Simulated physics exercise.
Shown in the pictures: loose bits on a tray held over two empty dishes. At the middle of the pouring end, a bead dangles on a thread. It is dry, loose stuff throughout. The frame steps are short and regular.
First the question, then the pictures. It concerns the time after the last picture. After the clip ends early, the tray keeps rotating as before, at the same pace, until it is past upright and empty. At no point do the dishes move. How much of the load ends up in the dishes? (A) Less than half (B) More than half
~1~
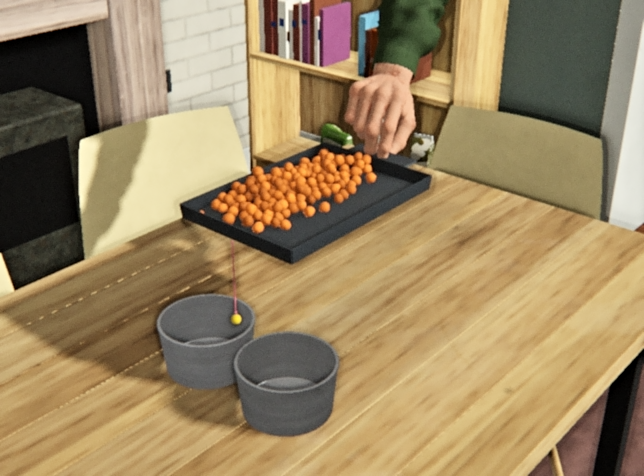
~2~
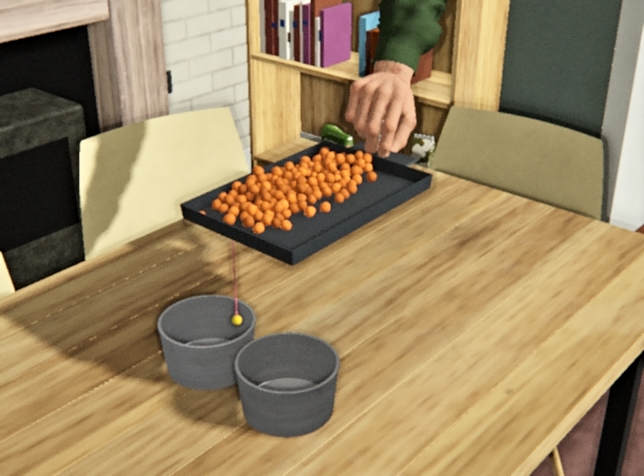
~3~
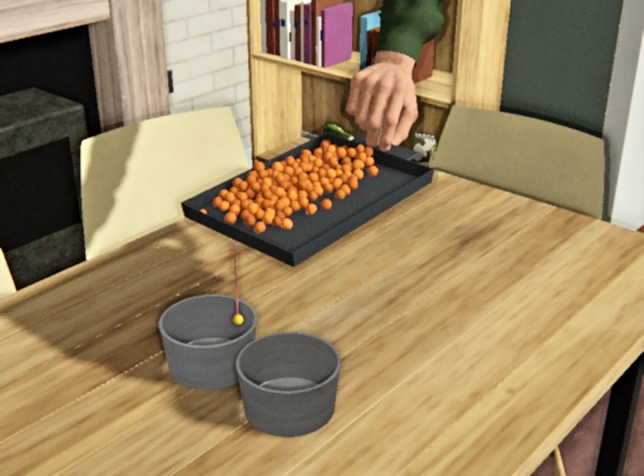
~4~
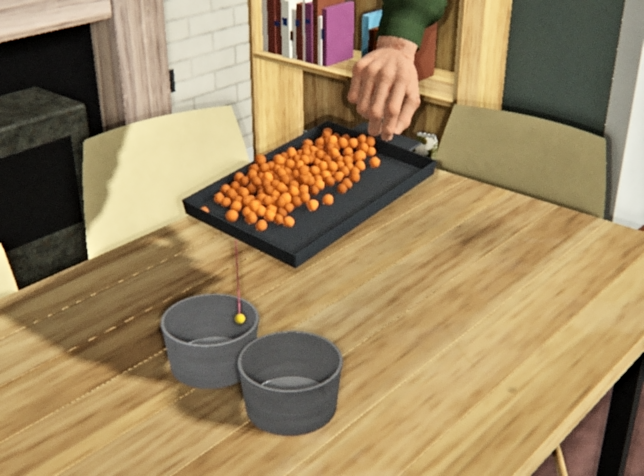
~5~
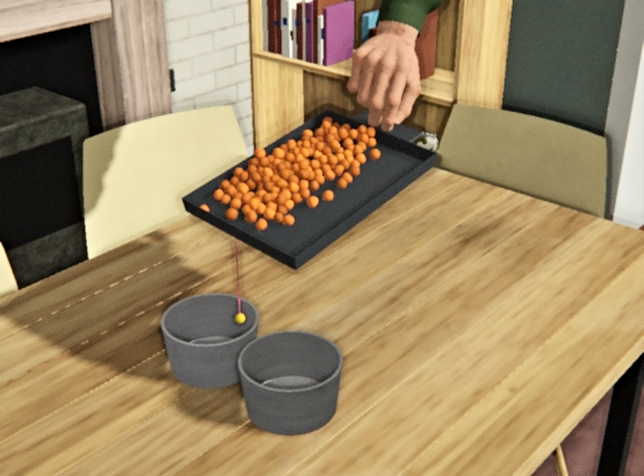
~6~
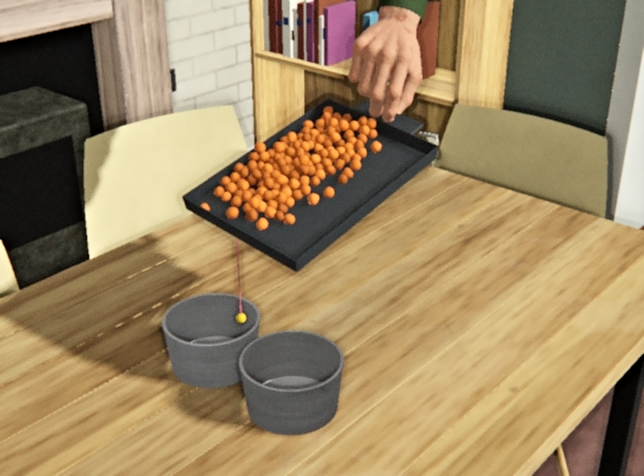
B, more than half.
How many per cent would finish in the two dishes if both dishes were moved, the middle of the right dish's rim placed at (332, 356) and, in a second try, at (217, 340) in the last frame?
It comes to roughly 50 per cent in one try and roughly 10 per cent in the next.
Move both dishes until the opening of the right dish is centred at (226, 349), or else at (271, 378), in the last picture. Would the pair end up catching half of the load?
Taking the tries in order: A minor share, followed by a major share.
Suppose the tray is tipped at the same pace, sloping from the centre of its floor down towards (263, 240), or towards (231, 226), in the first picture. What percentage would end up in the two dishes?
Case one near 30 %; case two near 40 %.
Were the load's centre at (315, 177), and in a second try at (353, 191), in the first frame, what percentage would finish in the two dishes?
Estimate: 80 % first, 60 % second.
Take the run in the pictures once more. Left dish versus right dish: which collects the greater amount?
So the winner turns out to be the right-side one.
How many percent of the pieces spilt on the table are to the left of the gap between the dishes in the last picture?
It comes to near 80 percent of the spill.
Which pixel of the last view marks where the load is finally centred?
Around (281, 396), give or take.
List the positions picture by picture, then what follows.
The first picture shows corners of the pouring end at (182, 204) and (292, 249), level; middle of the load at (294, 188), coated peanuts; left dish at (172, 358); right dish at (252, 403); bead on its thread at (236, 319).
The second picture shows corners of the pouring end at (182, 204) and (292, 250), level; middle of the load at (295, 187).
The third picture shows corners of the pouring end at (183, 202) and (293, 252), tipped barely, lowest at the right corner; middle of the load at (296, 183).
The fourth picture shows corners of the pouring end at (185, 200) and (295, 254), tipped a little, lowest at the right corner; middle of the load at (297, 176).
The fifth picture shows corners of the pouring end at (184, 198) and (295, 256), tipped a little, lowest at the right corner; middle of the load at (297, 170).
The sixth picture shows corners of the pouring end at (185, 196) and (296, 259), tipped a little, lowest at the right corner; middle of the load at (298, 164); left dish at (177, 357); right dish at (257, 402).
Soon, tray tipped steeply; most on the tray; a stray few in the right dish; a stray few outside both; a small part in the air.
A while on, tray tipped right over; most on the tray; a small part in the right dish; a stray few outside both; a stray few in the air.
Towards the end, tray tipped past a quarter turn; most in the right dish; about a quarter outside both; a stray few in the air.
Finally, tray tipped past a quarter turn; most in the right dish; none in the left dish; about a quarter outside both.
